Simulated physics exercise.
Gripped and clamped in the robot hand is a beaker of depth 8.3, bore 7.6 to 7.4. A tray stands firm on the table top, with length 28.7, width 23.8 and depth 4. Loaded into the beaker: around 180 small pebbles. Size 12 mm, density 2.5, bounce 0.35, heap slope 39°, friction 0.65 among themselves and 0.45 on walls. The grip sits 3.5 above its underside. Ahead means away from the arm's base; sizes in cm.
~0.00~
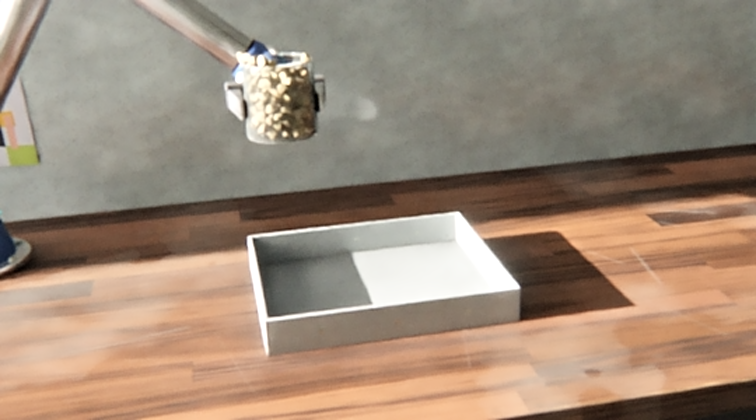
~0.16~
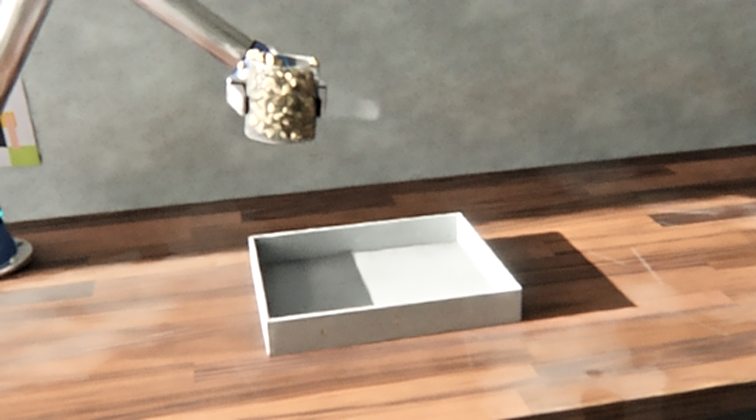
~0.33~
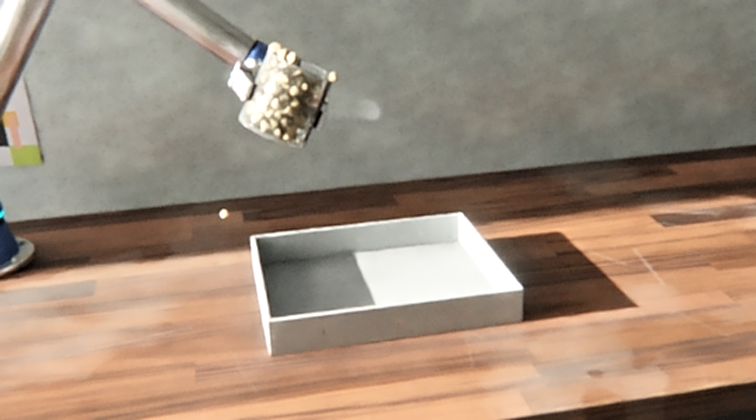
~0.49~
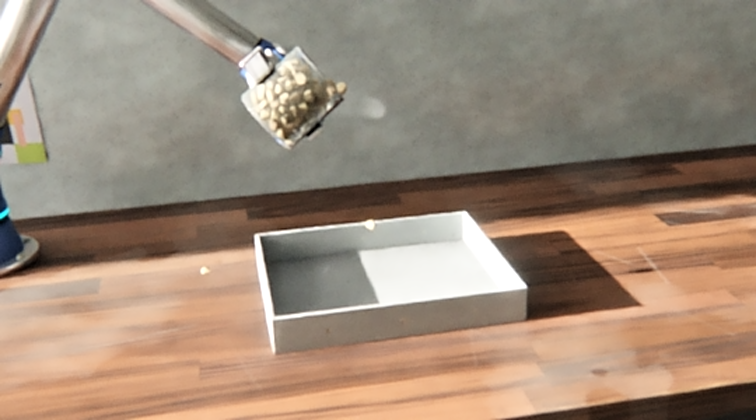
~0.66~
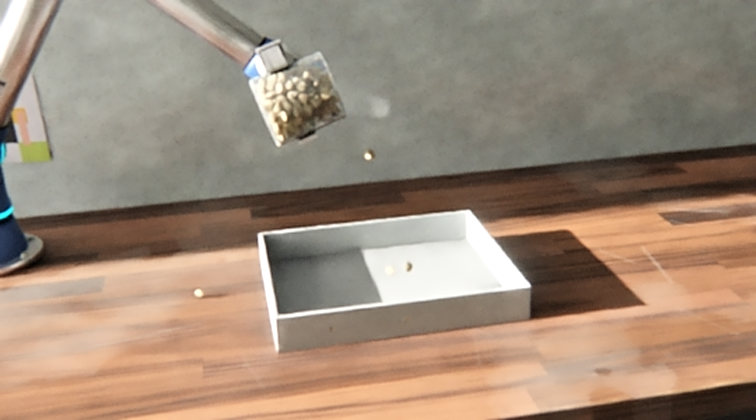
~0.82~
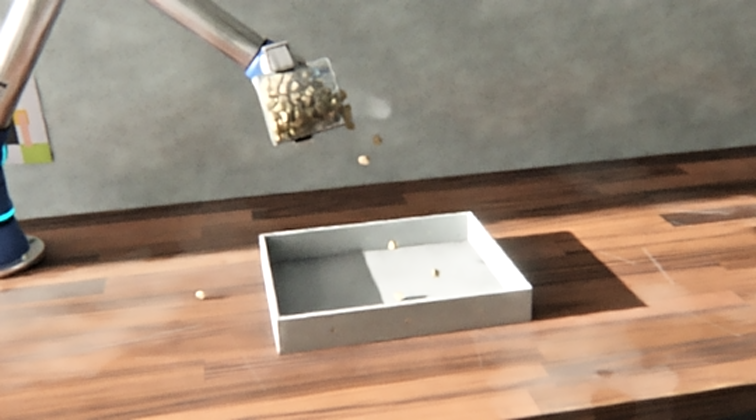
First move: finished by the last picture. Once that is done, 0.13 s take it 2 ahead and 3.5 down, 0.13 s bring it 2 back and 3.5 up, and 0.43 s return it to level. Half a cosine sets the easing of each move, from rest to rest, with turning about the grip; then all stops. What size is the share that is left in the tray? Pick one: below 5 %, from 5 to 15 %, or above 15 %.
From 5 to 15 %.
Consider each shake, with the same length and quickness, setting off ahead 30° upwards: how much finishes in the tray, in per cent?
It comes to near 35 percent.
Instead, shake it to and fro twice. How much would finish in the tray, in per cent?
That would give close to 10 percent.
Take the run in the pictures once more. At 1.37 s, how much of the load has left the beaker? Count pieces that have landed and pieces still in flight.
Close to 10 per cent of the load is out.
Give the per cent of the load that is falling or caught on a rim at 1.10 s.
Roughly 2 per cent.
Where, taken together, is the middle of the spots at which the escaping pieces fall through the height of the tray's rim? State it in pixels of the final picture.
Around (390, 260).
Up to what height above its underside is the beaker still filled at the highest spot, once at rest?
8.5 cm.
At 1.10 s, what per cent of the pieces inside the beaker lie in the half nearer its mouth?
Close to 40 in a hundred.
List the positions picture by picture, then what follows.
Beaker middle at (281, 99), level; upper third of the load around (277, 83), from x 240 to 310, top at y 55; 176 in the beaker, in the first frame.
Beaker middle at (283, 99), tilted 8° forward; upper third of the load around (279, 83), from x 240 to 315, top at y 55; 175 in the beaker, 1 in flight or on a rim, in the second frame.
Beaker middle at (286, 100), tilted 27° forward; upper third of the load around (284, 85), from x 225 to 335, top at y 50; 174 in the beaker, 2 in flight or on a rim, in the third frame.
Beaker middle at (293, 99), tilted 52° forward; upper third of the load around (292, 85), from x 205 to 370, top at y 65; 174 in the beaker, 2 in flight or on a rim, in the fourth frame.
Beaker middle at (297, 100), tilted 71° forward; upper third of the load around (293, 86), from x 200 to 410, top at y 70; 172 in the beaker, 2 in the tray, 1 on the table or floor, 1 in flight or on a rim, in the fifth frame.
Beaker middle at (299, 102), tilted 79° forward; upper third of the load around (290, 90), from x 200 to 435, top at y 75; 169 in the beaker, 3 in the tray, 1 on the table or floor, 3 in flight or on a rim, in the sixth frame.
After 1.10 s, tilted 79° forward, highest piece 28 above the table; 162 in the beaker, 9 in the tray, 1 on the table or floor, 4 in flight or on a rim.
After 1.37 s, tilted 18° forward, highest piece 29 above the table; 159 in the beaker, 15 in the tray, 1 on the table or floor, 1 in flight or on a rim.
After 1.71 s, level, highest piece 30 above the table; 159 in the beaker, 16 in the tray, 1 on the table or floor.
After 2.76 s, level, highest piece 30 above the table; 159 in the beaker, 16 in the tray, 1 on the table or floor.
At rest, 159 in the beaker, 16 in the tray, 1 on the table or floor. That is 9 % in the tray.
